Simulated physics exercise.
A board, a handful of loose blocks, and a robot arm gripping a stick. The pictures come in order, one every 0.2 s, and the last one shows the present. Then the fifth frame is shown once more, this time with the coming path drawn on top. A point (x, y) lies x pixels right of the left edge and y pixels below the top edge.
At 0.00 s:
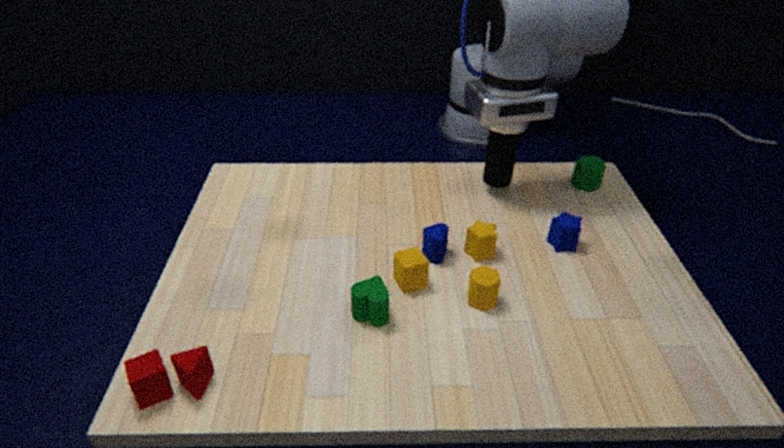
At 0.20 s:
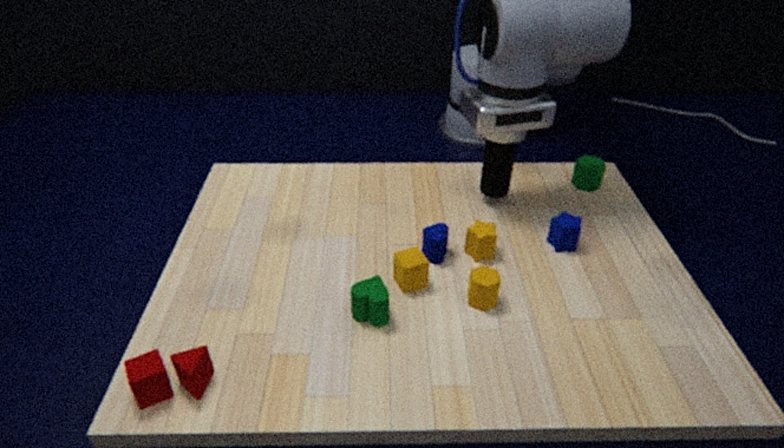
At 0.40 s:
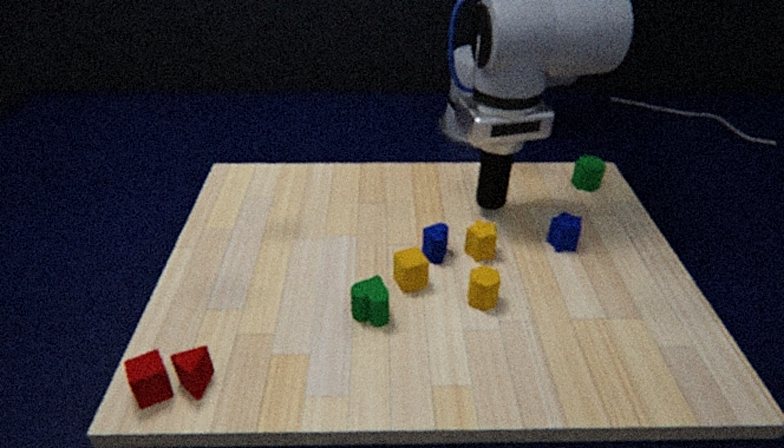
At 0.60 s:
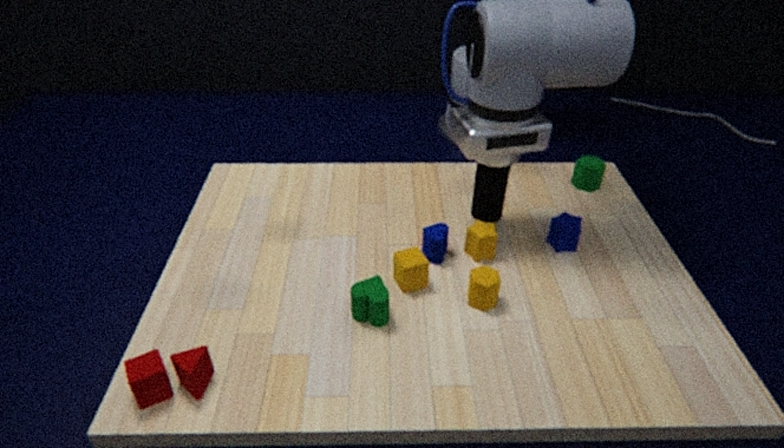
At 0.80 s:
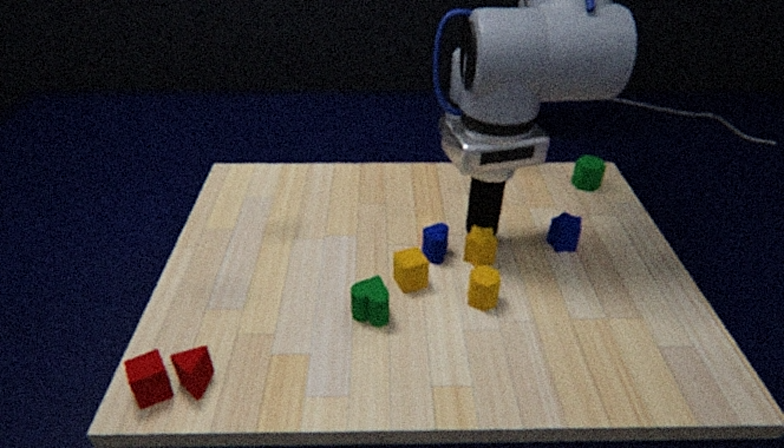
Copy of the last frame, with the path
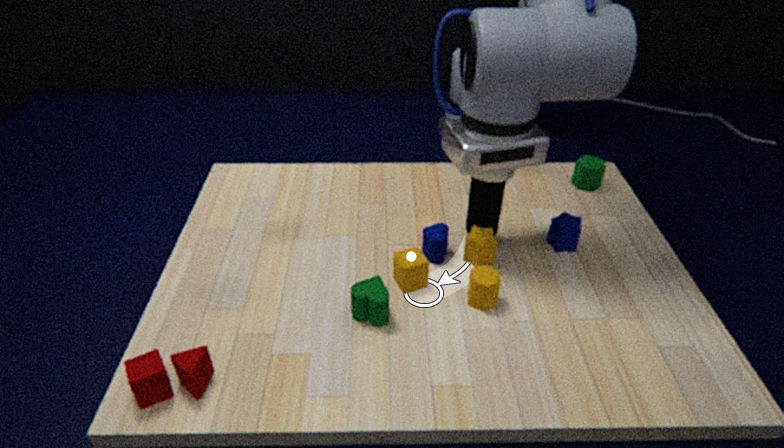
On a wooden board, a robot arm lowering a black stick toward the viewer and slightly nudging a yellow star block.
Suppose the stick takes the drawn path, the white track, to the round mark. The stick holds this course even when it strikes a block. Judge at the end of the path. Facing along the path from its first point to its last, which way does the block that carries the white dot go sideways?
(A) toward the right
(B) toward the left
Option A.
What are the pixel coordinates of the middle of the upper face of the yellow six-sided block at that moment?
In the picture, it is at (485, 287).
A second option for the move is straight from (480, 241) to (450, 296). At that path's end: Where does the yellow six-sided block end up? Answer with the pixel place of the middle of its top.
For the centre of its top, I'd go with (492, 300).
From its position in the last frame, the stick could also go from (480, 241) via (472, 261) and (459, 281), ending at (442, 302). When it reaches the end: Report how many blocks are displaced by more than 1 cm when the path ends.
I expect two blocks to be moved by more than 1 cm.
Path on the board, from (480, 241) via (462, 270), ending at (424, 293); the dot is on the yellow square piece.
What follows on the original path. One third of the way, stick at (471, 250); yellow star block at (475, 255).
Two thirds of the way, stick at (451, 267); yellow star block at (459, 274), turned 20° anticlockwise; yellow six-sided block at (486, 286), turned 60° anticlockwise.
At the end, stick at (424, 281); yellow square piece at (394, 259), turned 50° clockwise; blue heart in place; yellow star block at (454, 281), turned 55° anticlockwise; yellow six-sided block at (485, 287), turned 65° anticlockwise.
